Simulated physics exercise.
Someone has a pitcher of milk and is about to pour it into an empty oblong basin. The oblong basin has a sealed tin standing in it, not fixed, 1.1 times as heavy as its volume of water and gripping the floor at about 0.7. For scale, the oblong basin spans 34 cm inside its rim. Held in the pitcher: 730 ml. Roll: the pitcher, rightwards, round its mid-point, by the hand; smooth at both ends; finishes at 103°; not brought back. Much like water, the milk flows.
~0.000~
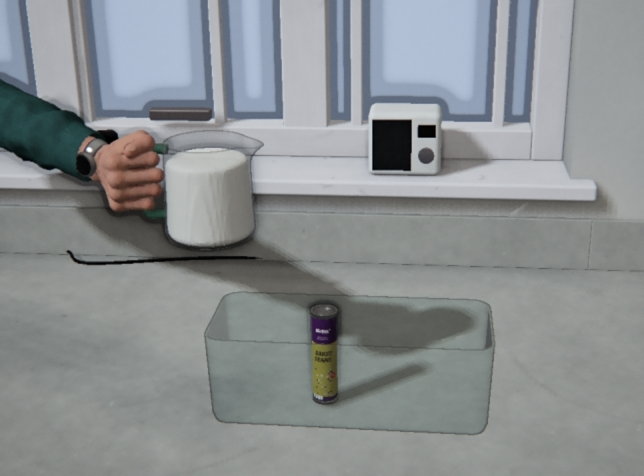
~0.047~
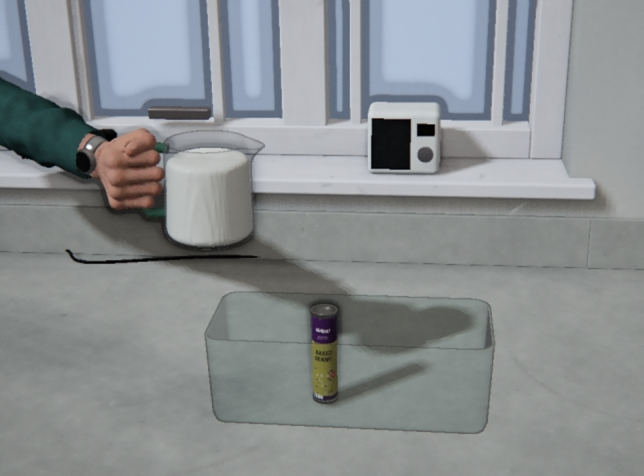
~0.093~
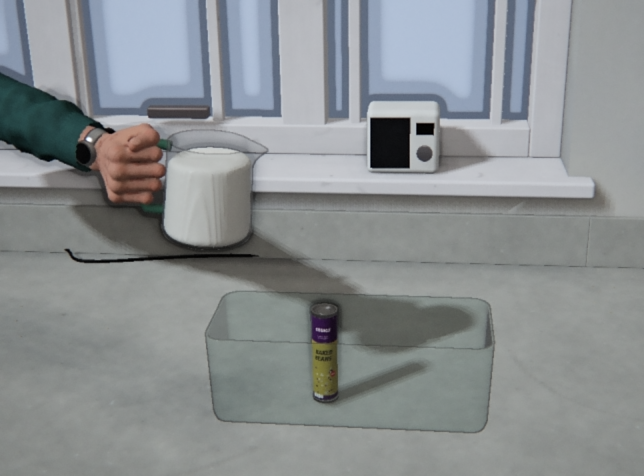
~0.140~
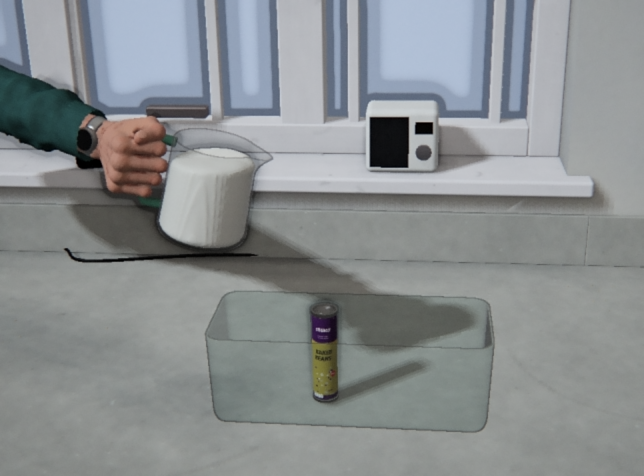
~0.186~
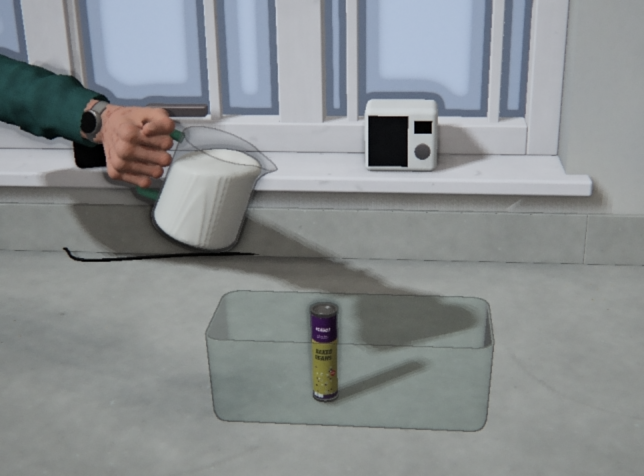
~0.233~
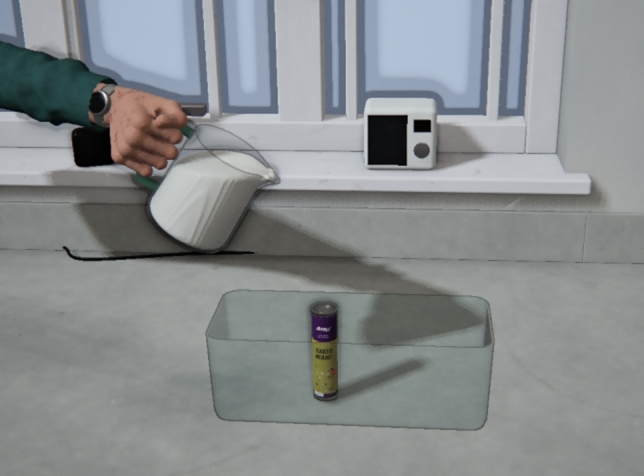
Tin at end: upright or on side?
On side.
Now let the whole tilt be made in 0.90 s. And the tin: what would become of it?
The tin tips over.
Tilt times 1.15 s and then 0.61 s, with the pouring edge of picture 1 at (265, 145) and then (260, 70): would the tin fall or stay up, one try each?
First it tips over; then it stays on its base.
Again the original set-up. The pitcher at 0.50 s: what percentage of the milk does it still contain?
Portion remaining: Approx. 62 per cent.
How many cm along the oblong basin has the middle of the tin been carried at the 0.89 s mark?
The tin is about 6 cm from where it started.
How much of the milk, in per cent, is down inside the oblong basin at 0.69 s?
The fraction sits near 56 in a hundred.
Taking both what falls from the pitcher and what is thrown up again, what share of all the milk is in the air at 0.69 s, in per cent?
24 in a hundred, give or take.
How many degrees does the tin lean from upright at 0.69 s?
Tilt: Around 0 degrees.
By 0.50 s the tilt is 94° and 62 per cent is still to pour; the tin stands where it began.
By 0.69 s the tilt is 103° and 20 per cent is still to pour; the tin stands where it began.
By 0.89 s the tilt is 103° and 6 per cent is still to pour; the tin leans 53°.
By 1.11 s the tilt is 103° and 1 per cent is still to pour; the tin lies on its side.
At rest the tin lies on its side.
